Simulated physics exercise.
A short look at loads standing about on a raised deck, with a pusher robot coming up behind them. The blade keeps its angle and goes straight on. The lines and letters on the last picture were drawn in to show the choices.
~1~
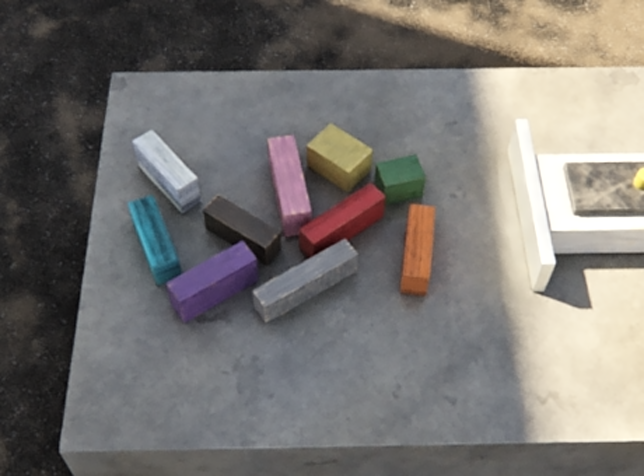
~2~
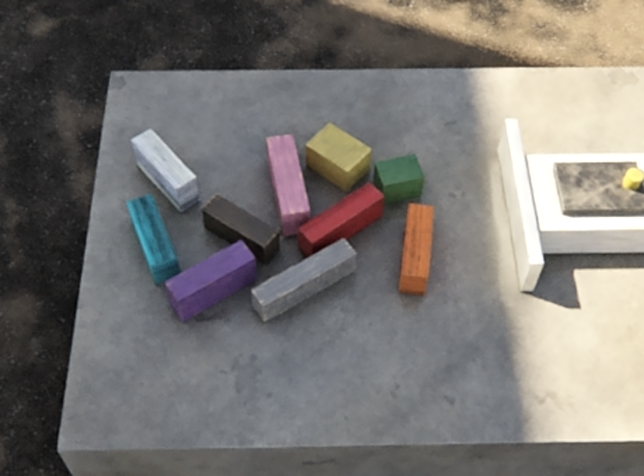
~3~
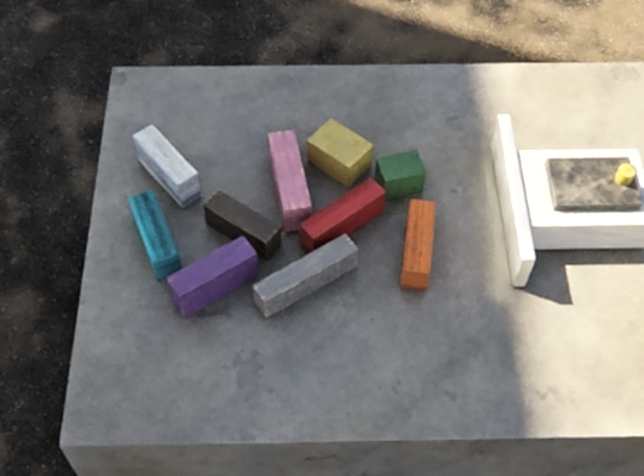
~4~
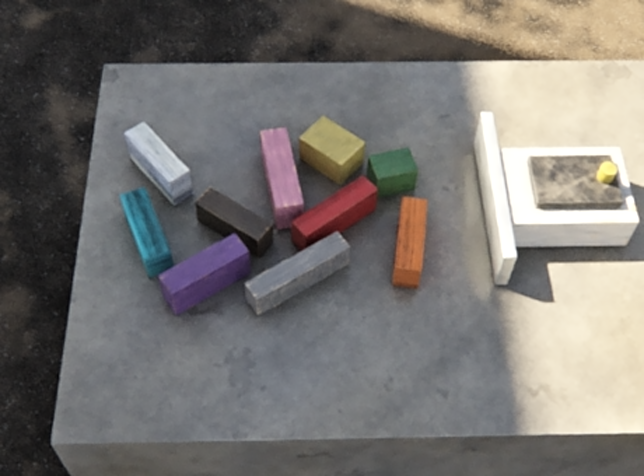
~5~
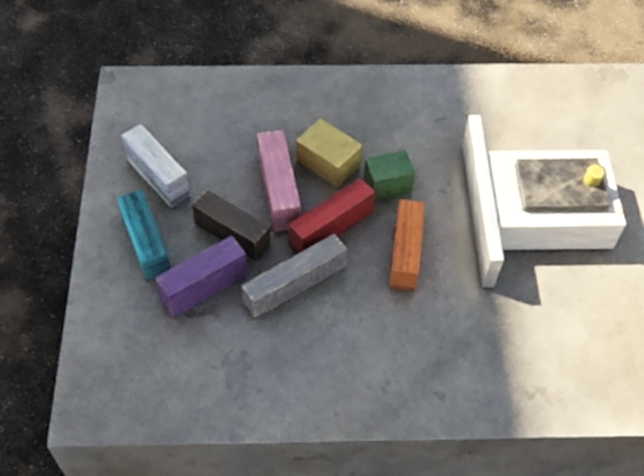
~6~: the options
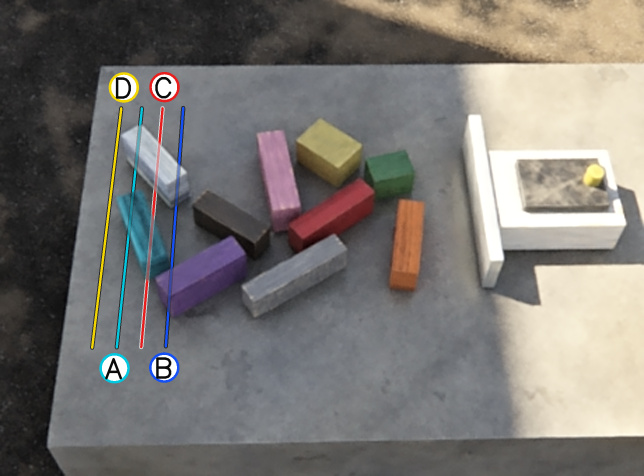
The clip opens on a scatter of coloured blocks on a grey slab, with a white machine partly in view at the right, its broad panel facing them. The machine creeps left, bringing its dark top and yellow knob fully into view, while the blocks keep their arrangement and the view shifts slightly.
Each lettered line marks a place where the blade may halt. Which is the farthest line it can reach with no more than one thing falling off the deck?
No farther than B.
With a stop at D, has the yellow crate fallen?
No.
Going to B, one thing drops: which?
The turquoise stick goes over.
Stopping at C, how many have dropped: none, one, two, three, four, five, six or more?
By then, three.
On the marked copy, A at (130, 217); B at (175, 217); C at (153, 217); D at (108, 218).
With B. Early on, robot (445, 184); yellow crate (311, 146); green crate (343, 177).
Further on, robot (333, 185); white stick (144, 156); black bar (166, 218).
At the end, robot (246, 186); turquoise stick over the edge; black bar (85, 219); one fallen.
As for the rest, A drops five; C drops three; D drops six.
